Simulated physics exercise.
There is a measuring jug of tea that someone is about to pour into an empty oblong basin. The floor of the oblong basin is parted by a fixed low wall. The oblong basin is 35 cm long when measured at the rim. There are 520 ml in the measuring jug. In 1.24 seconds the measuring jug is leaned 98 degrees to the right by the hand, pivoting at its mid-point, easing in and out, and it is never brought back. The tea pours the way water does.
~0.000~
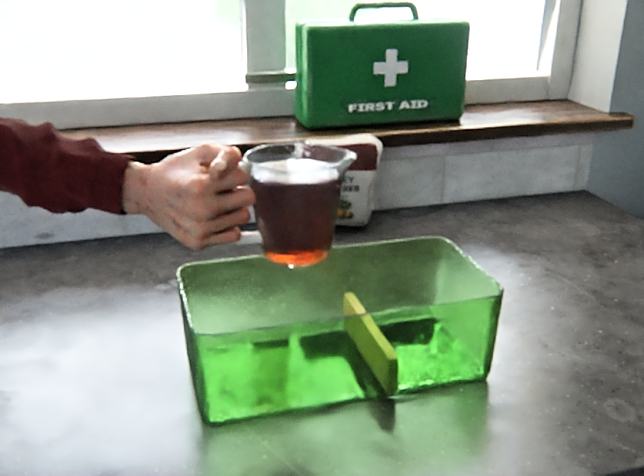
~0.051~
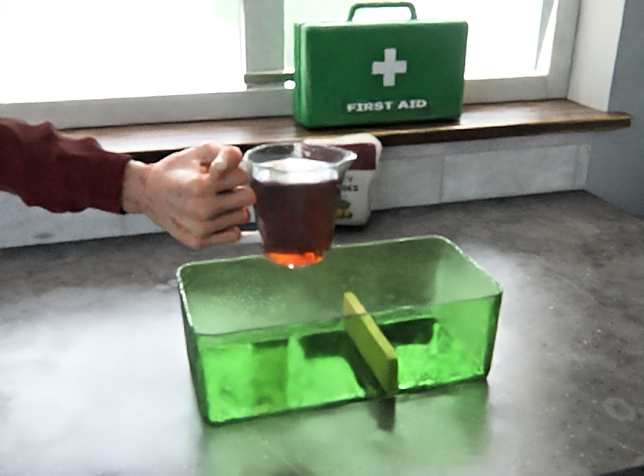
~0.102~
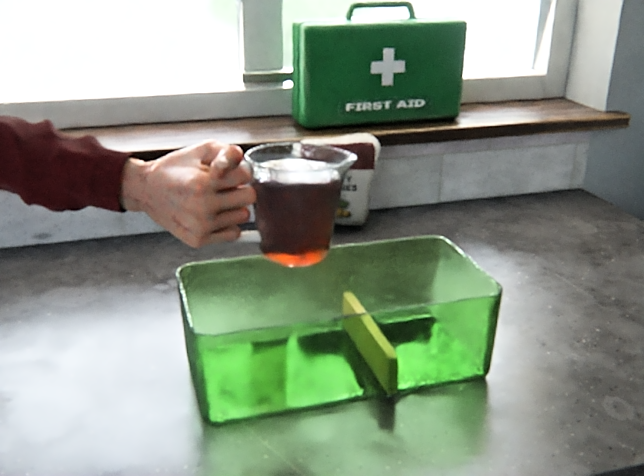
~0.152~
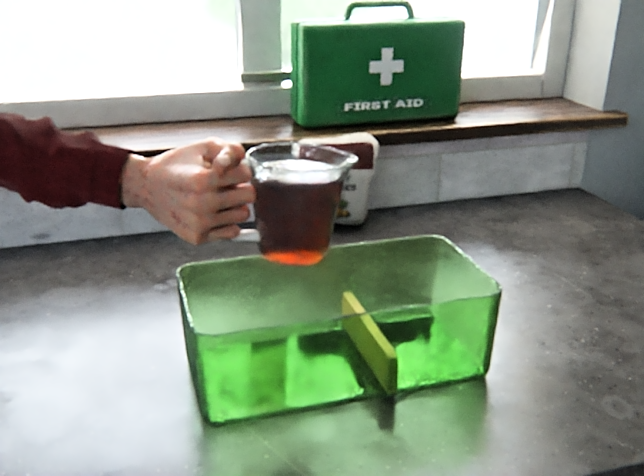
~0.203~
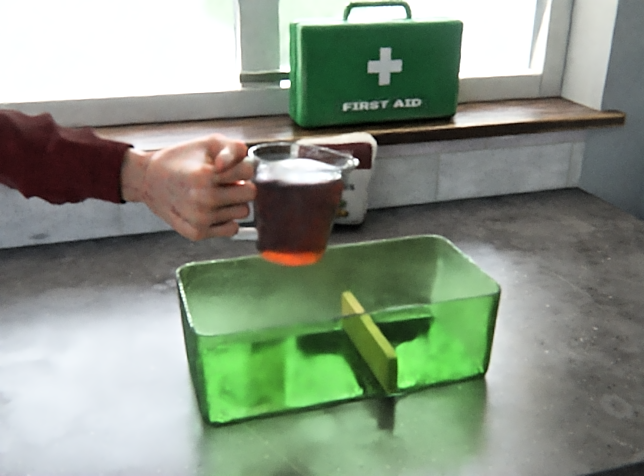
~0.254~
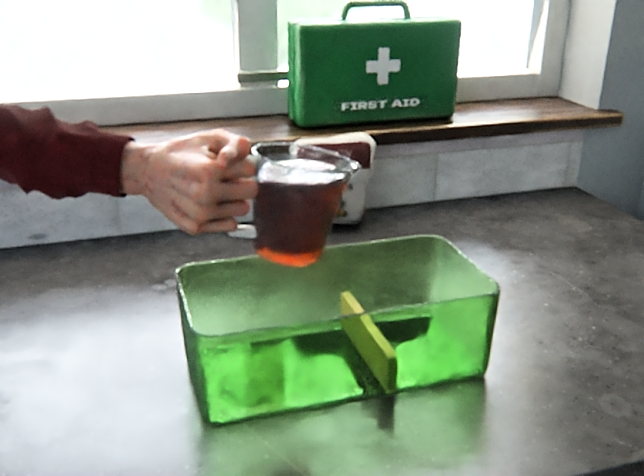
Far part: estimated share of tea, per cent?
93 per cent.
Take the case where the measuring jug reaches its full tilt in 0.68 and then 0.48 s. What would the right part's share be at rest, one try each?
Near 95 in a hundred on the first go and near 90 in a hundred on the second.
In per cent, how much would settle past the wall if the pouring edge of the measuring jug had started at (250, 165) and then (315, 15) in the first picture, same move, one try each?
The first try gives around 5 percent, the second around 80 percent.
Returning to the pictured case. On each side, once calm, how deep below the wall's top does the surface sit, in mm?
Left roughly 48 mm; right roughly 24 mm.
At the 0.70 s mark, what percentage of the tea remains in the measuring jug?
Still held: Roughly 78 % of the total.
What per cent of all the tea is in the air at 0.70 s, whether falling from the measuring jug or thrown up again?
14 per cent.
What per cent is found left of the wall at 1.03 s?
Roughly 1 per cent.
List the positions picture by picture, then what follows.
Tilt 0°; pouring edge (355, 153); surface from (250, 174) to (338, 167); the oblong basin's rim runs from (185, 300) to (473, 263); the wall's top is at (369, 324), in the first frame.
Tilt 0°; pouring edge (355, 154); surface from (250, 174) to (338, 167), in the second frame.
Tilt 2°; pouring edge (356, 155); surface from (251, 173) to (339, 167), in the third frame.
Tilt 4°; pouring edge (357, 157); surface from (252, 173) to (339, 167), in the fourth frame.
Tilt 6°; pouring edge (358, 160); surface from (254, 174) to (341, 168), in the fifth frame.
Tilt 10°; pouring edge (360, 164); surface from (255, 175) to (344, 168), in the sixth frame.
Then, 0.70 s in, the tilt is 59° and 78 per cent is still to pour, 0 is left of the wall and 7 right of it.
Then, 1.03 s in, the tilt is 91° and 27 per cent is still to pour, 1 is left of the wall and 60 right of it.
Then, 1.37 s in, the tilt is 98° and 1 per cent is still to pour, 5 is left of the wall and 92 right of it.
Then, 1.74 s in, the tilt is 98° and 0 per cent is still to pour, 6 is left of the wall and 93 right of it.
Finally, 6 per cent lies left of the wall, 93 right of it and 1 outside.
